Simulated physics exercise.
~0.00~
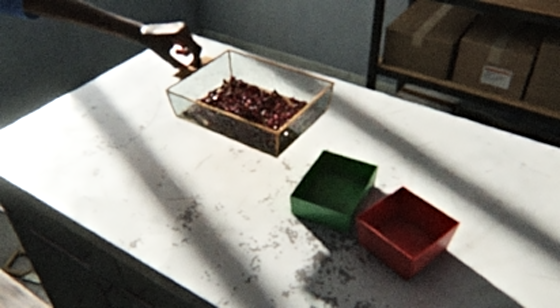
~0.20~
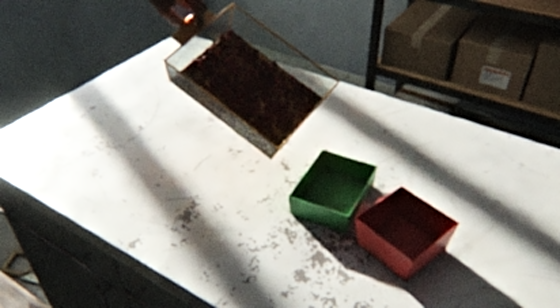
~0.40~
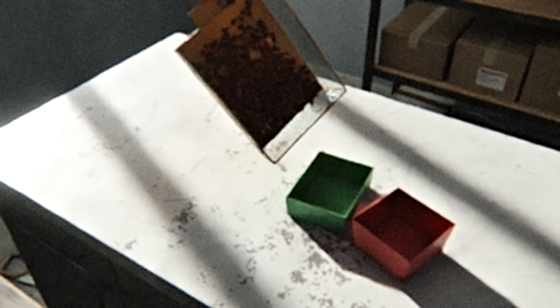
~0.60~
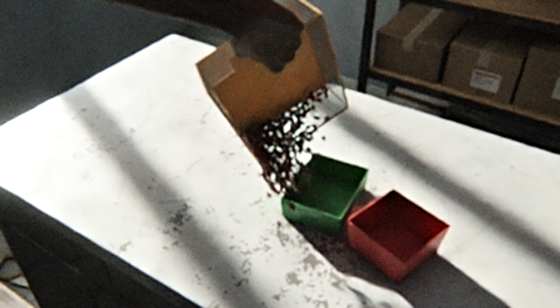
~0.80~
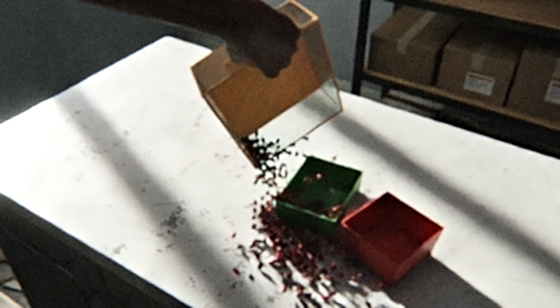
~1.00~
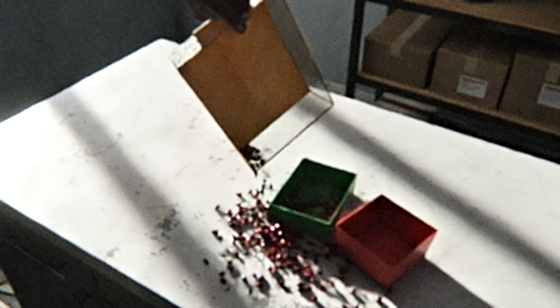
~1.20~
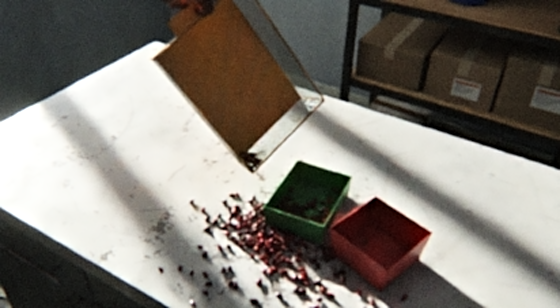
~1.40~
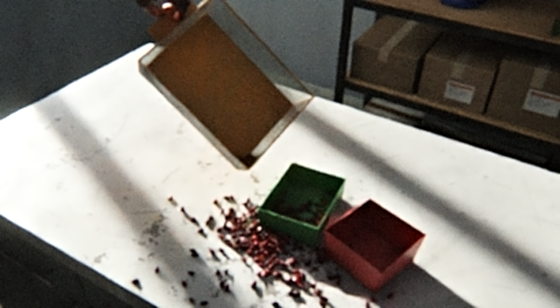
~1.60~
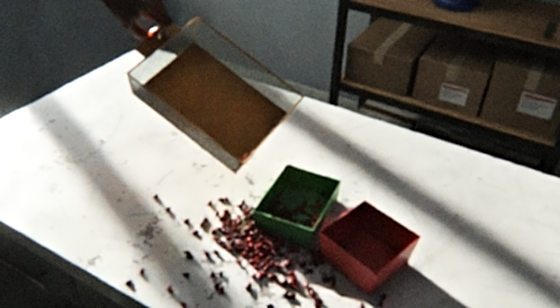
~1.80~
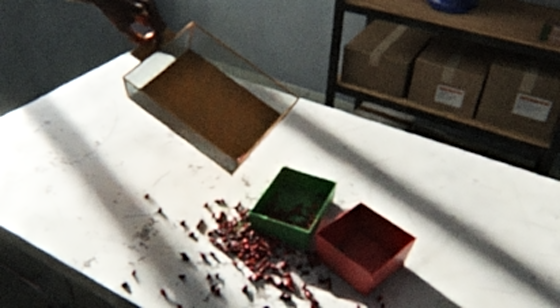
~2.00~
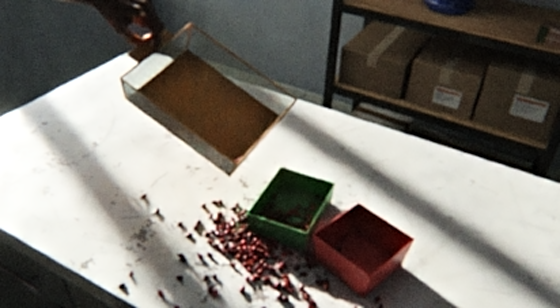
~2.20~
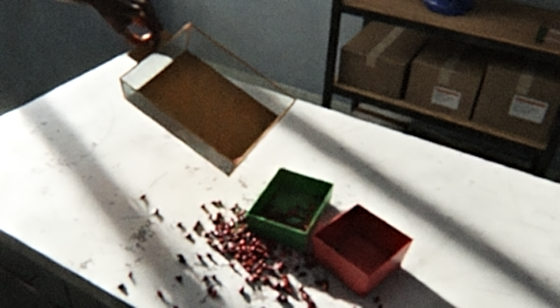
A hand tips a clear-sided tray of dark red beans above a white table, pouring some into a green tin while many scatter around it; the hand then tilts the tray partway back and holds it there, the neighbouring red tin looking empty.
